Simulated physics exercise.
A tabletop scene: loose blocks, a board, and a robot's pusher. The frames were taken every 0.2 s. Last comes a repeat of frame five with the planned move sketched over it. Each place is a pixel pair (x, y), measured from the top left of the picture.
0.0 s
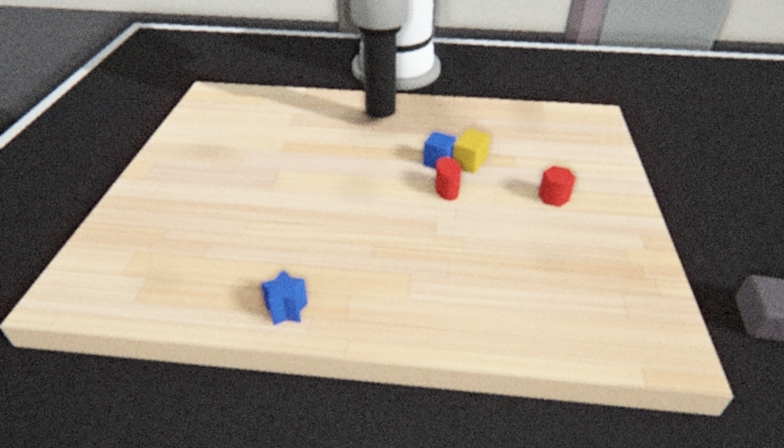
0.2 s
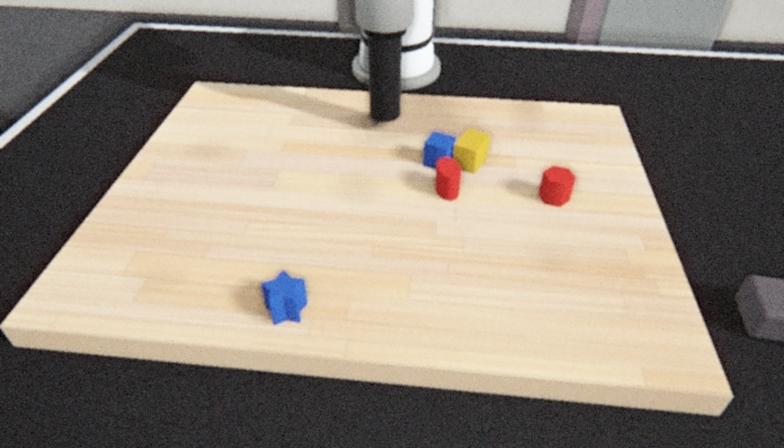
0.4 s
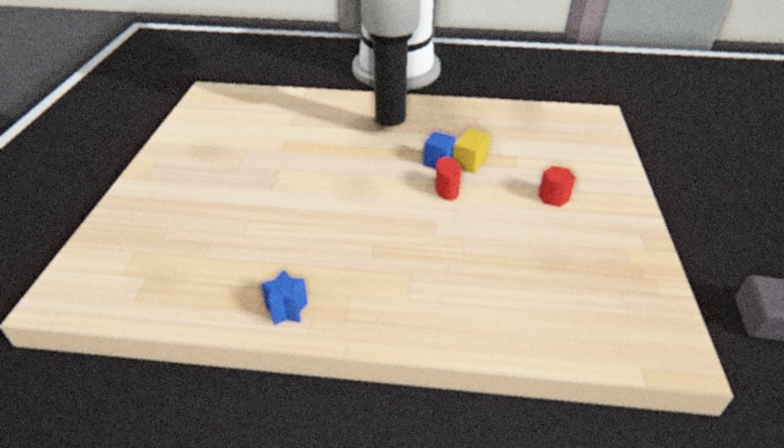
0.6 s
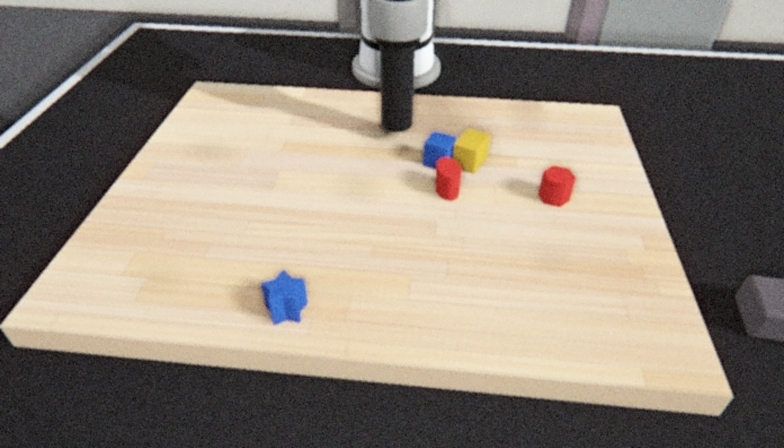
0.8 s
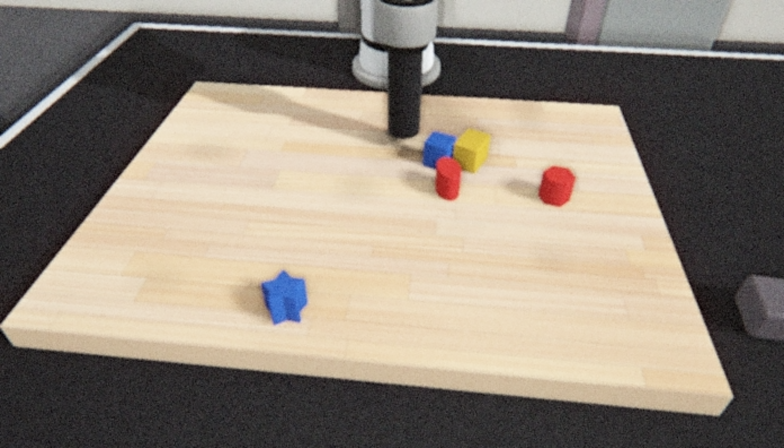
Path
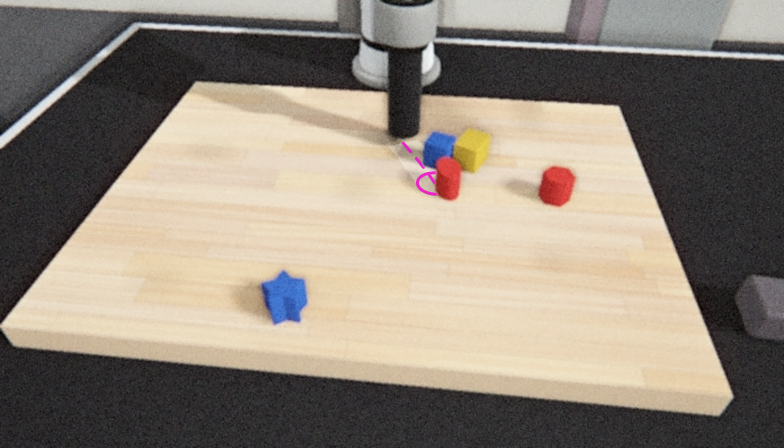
The video shows a wooden board holding a blue star, a blue block, a yellow block and two red pieces, while a robot's black pusher slides slowly a short way right and toward the viewer; the blocks stay still.
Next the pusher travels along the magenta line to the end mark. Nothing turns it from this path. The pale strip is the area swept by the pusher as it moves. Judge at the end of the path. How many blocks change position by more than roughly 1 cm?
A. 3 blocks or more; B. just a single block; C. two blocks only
I choose A.
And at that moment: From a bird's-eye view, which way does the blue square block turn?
Viewed from the top, it goes anticlockwise.
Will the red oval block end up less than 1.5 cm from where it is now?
Going by the path, no.
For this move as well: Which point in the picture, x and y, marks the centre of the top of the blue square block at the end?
For the centre of its top, I'd go with (465, 153).
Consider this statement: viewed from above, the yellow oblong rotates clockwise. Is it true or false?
It is false.
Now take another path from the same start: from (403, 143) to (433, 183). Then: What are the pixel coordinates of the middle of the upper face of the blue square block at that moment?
My estimate: (463, 152).
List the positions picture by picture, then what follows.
The first picture shows tip of the pusher at (381, 111), middles of tops, blue square block at (440, 139), red oval block at (449, 167), yellow oblong at (473, 139).
The second picture shows pusher at (385, 114), nothing pushed.
The third picture shows pusher at (390, 119), nothing pushed.
The fourth picture shows pusher at (397, 124), nothing pushed.
The fifth picture shows pusher at (404, 131), blue square block at (440, 139), red oval block at (449, 167), yellow oblong at (473, 139).
The line goes from (403, 143) to (435, 183).
The first path, step by step. Halfway along, pusher at (420, 149); blue square block at (450, 146), turned 15° anticlockwise; yellow oblong at (478, 140), turned 20° anticlockwise.
At the end, pusher at (436, 170); blue square block at (465, 153), turned 40° anticlockwise; red oval block at (458, 176), turned 20° clockwise; yellow oblong at (486, 141), turned 40° anticlockwise.
